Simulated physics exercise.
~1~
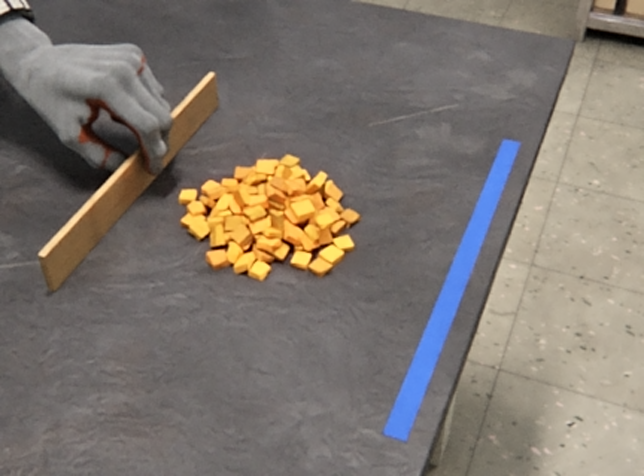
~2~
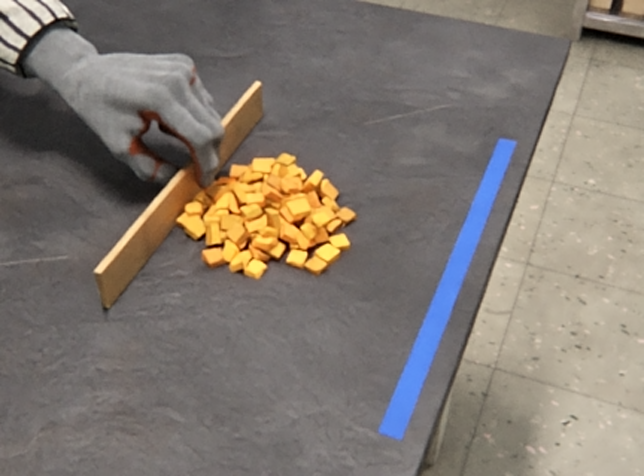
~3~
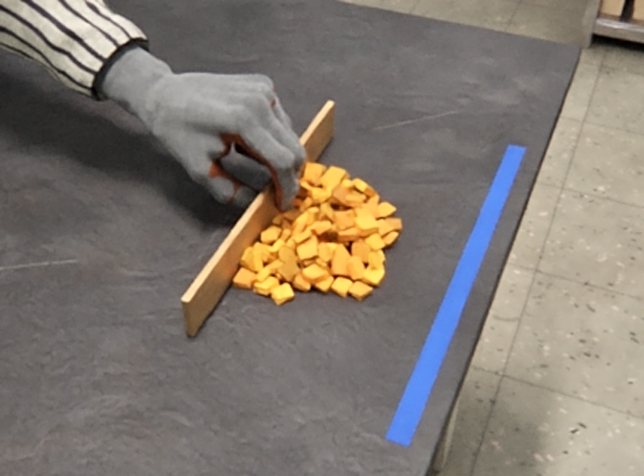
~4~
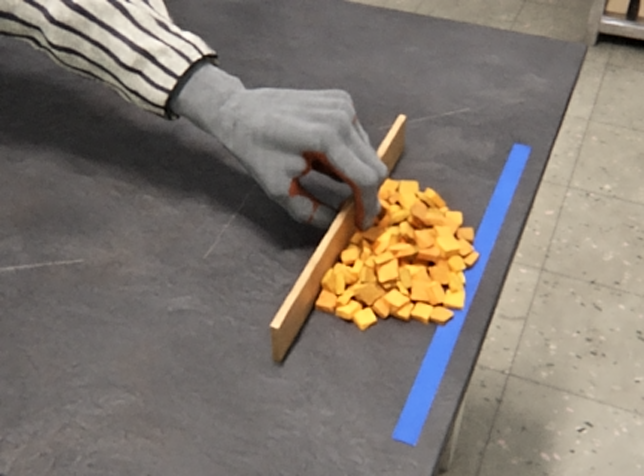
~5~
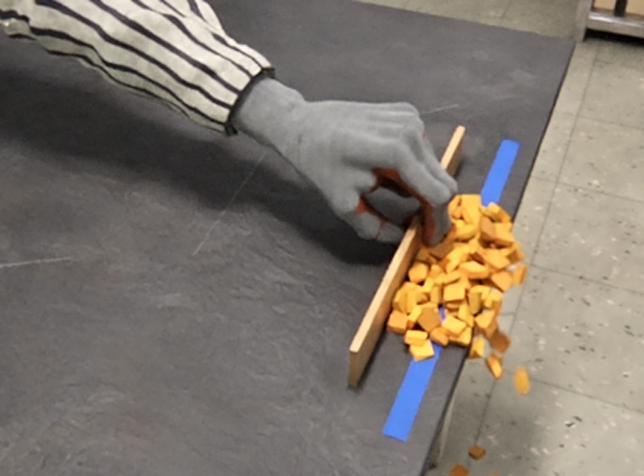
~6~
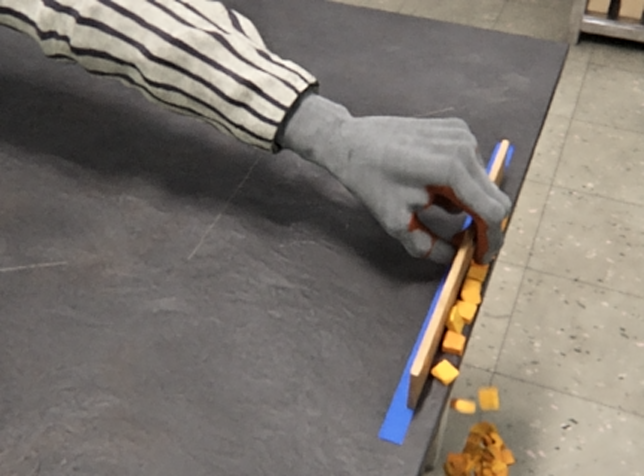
A gloved hand sweeps orange pieces rightward with a wooden strip, spilling most off the table.
